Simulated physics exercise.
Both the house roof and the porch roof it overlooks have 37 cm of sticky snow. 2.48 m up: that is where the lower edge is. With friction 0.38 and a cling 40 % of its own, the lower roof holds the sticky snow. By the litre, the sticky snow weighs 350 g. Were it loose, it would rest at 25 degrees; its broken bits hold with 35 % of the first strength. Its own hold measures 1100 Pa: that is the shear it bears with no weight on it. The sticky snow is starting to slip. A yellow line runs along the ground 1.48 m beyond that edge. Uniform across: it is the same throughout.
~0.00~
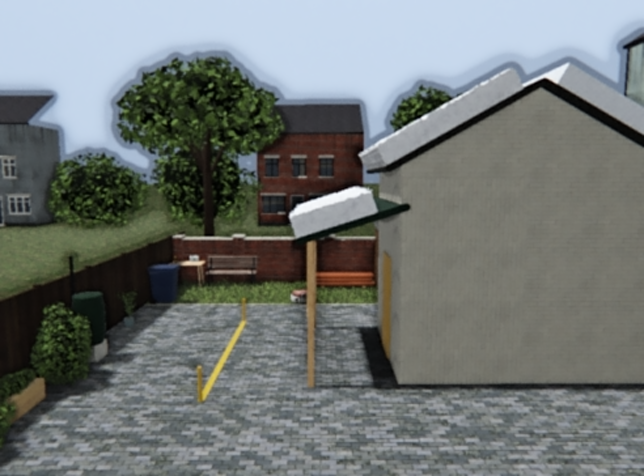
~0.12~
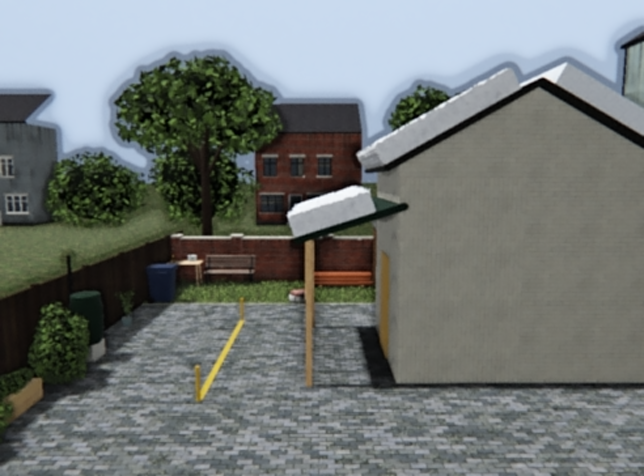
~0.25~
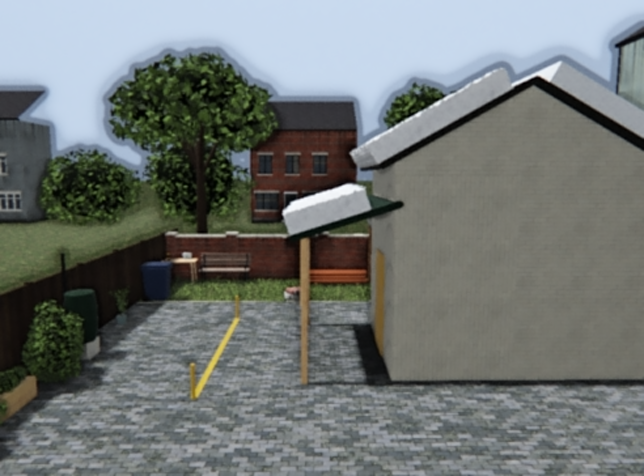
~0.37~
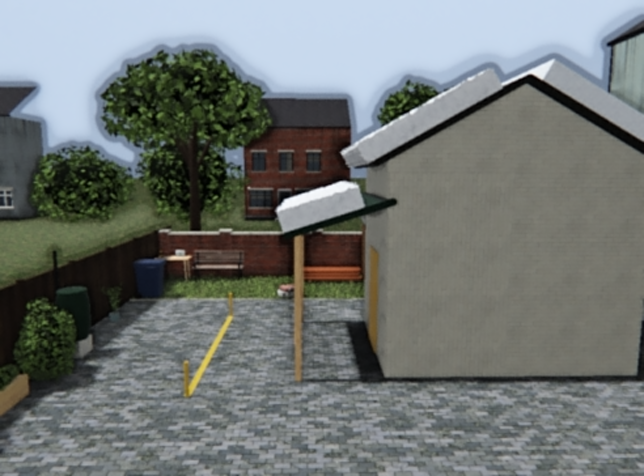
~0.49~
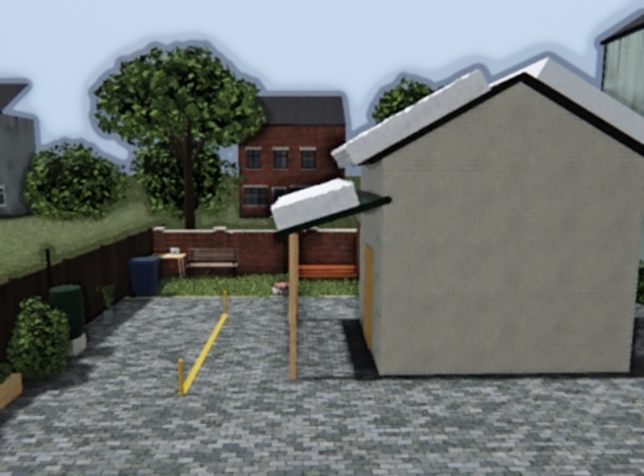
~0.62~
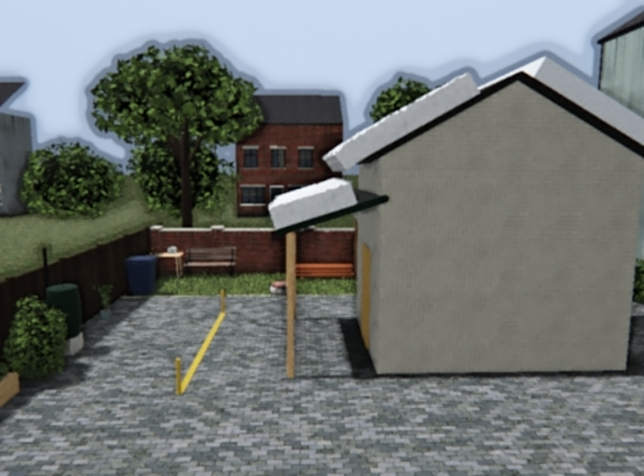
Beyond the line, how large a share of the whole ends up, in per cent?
Roughly 20 per cent.
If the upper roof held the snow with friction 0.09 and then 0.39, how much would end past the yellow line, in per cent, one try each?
I'd say 30 %, followed by 2 %.
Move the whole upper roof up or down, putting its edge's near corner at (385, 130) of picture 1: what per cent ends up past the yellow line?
45 %.
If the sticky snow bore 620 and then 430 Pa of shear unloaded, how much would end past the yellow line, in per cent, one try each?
35 %, then 45 %.
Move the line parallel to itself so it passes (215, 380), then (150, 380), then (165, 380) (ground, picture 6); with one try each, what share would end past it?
I'd guess near 35 %, then near 4 %, and near 10 % on the last try.
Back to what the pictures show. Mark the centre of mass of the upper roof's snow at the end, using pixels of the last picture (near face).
Somewhere near (220, 327).
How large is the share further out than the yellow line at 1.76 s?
Around 0 percent of it.
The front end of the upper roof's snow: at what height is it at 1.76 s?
Roughly 1.6 m.
After 1.14 s, none is below the lower edge and 0 % is past the line.
After 1.76 s, 7 % is below the lower edge and 0 % is past the line.
After 2.38 s, 52 % is below the lower edge and 6 % is past the line.
After 3.00 s, 62 % is below the lower edge and 20 % is past the line.
After 3.80 s, at the end, 62 % is below the lower edge and 20 % is past the line.
